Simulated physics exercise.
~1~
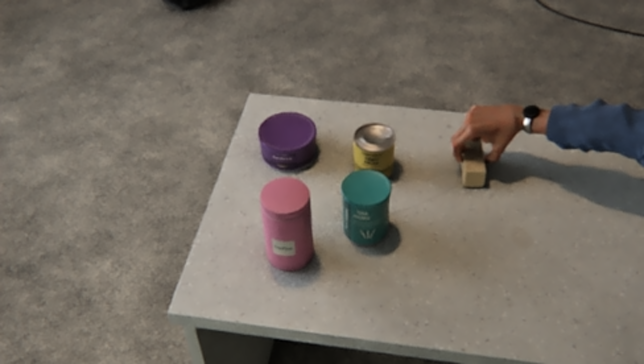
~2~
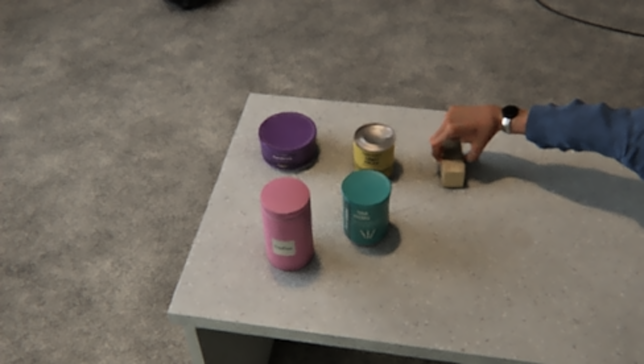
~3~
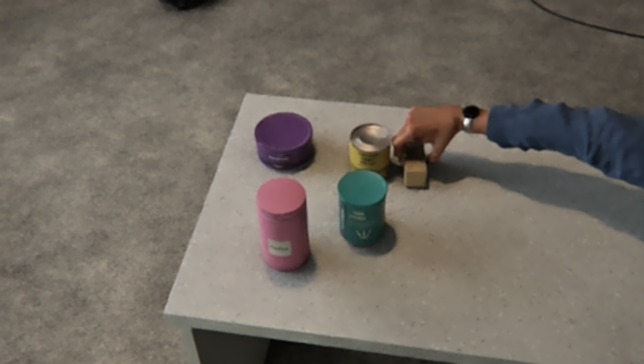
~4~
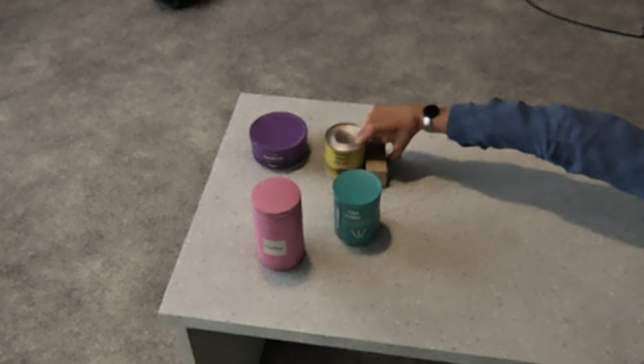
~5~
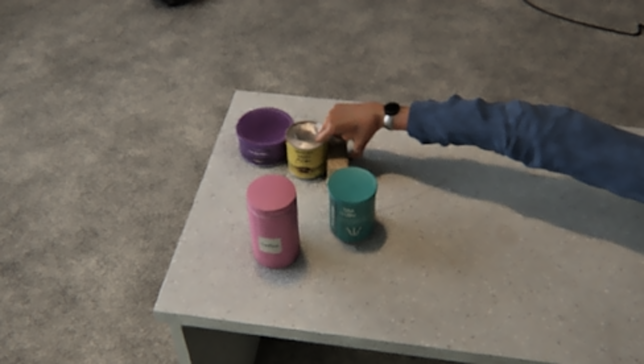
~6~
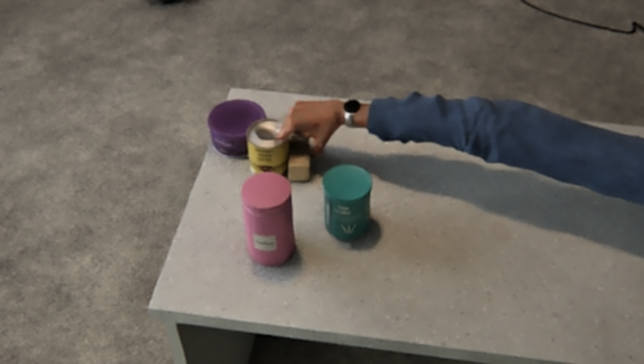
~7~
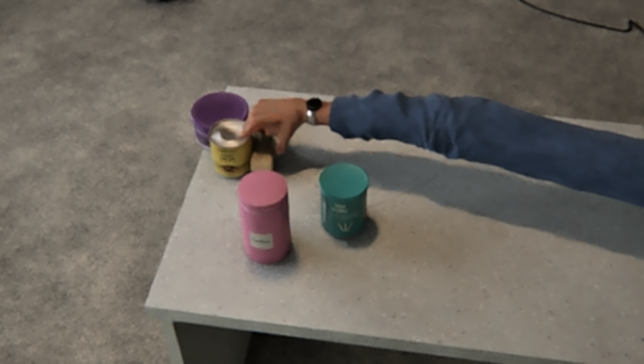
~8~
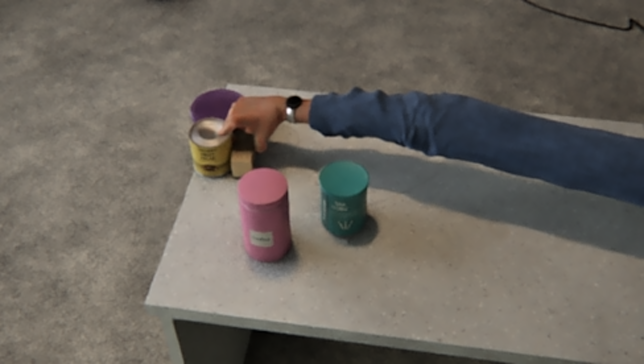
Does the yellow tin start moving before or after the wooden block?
The yellow tin starts moving after the wooden block. The hand is already sliding the block left while the tin is still standing in its place.
